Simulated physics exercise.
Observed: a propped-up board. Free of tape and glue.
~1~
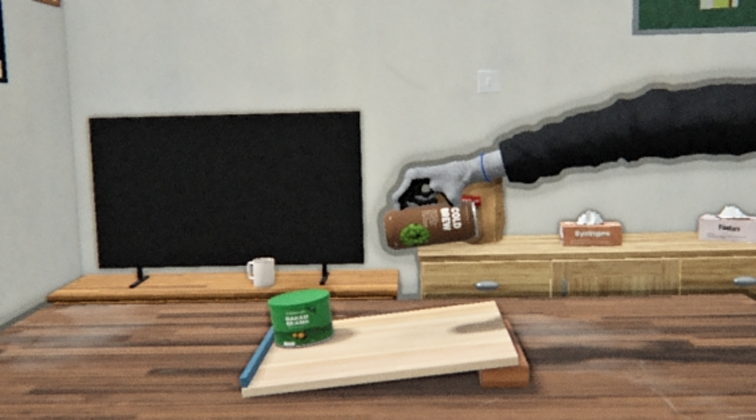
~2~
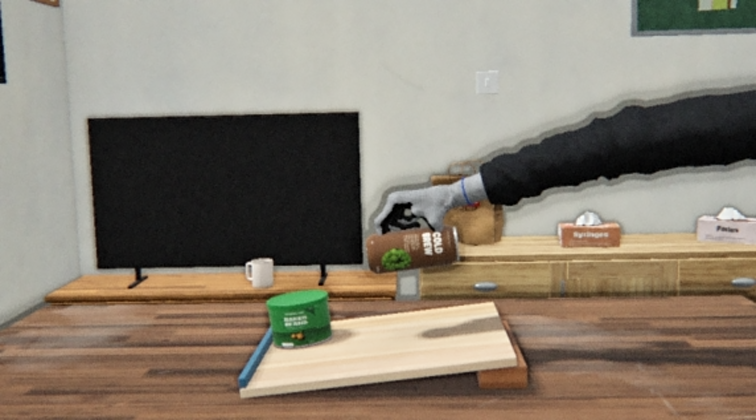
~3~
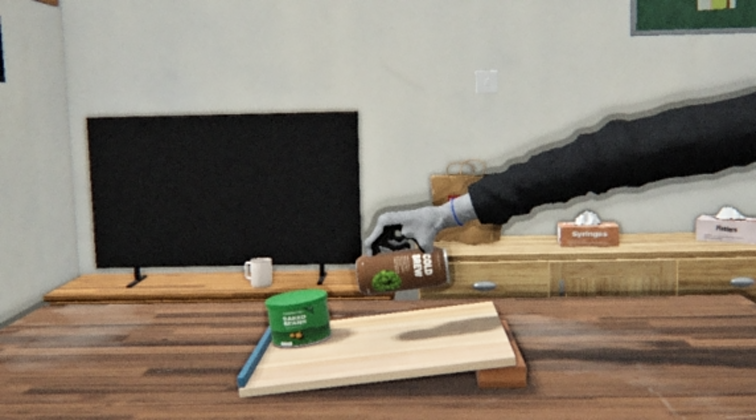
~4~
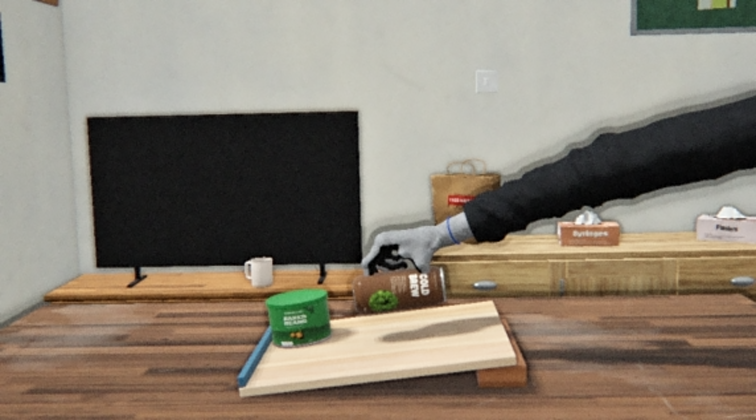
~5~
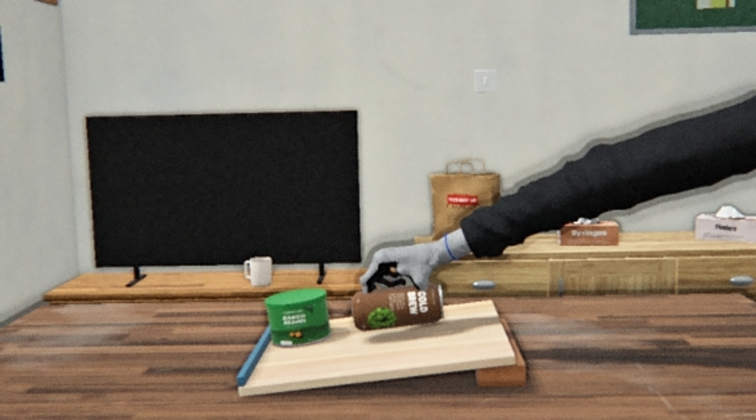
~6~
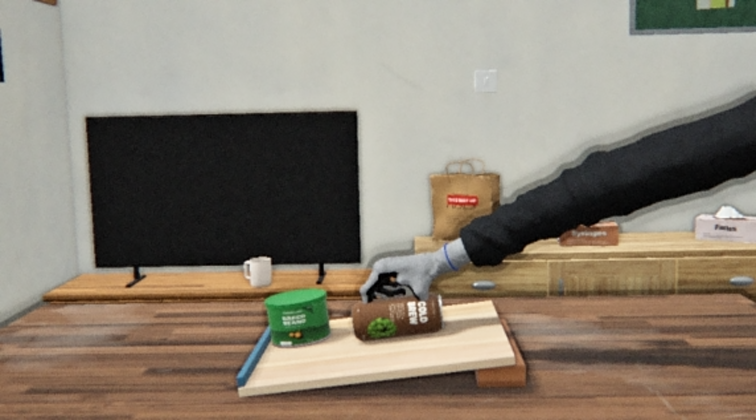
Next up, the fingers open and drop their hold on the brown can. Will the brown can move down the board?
No. It is stationary.
Then, 0.30 s past the last view, nothing moves.
Then, 0.70 s past the last view, brown can resting near (398, 317).
Finally, both still in place. Final places as the last picture's camera would see them, brown can near (397, 317). The brown can stays where it is put.
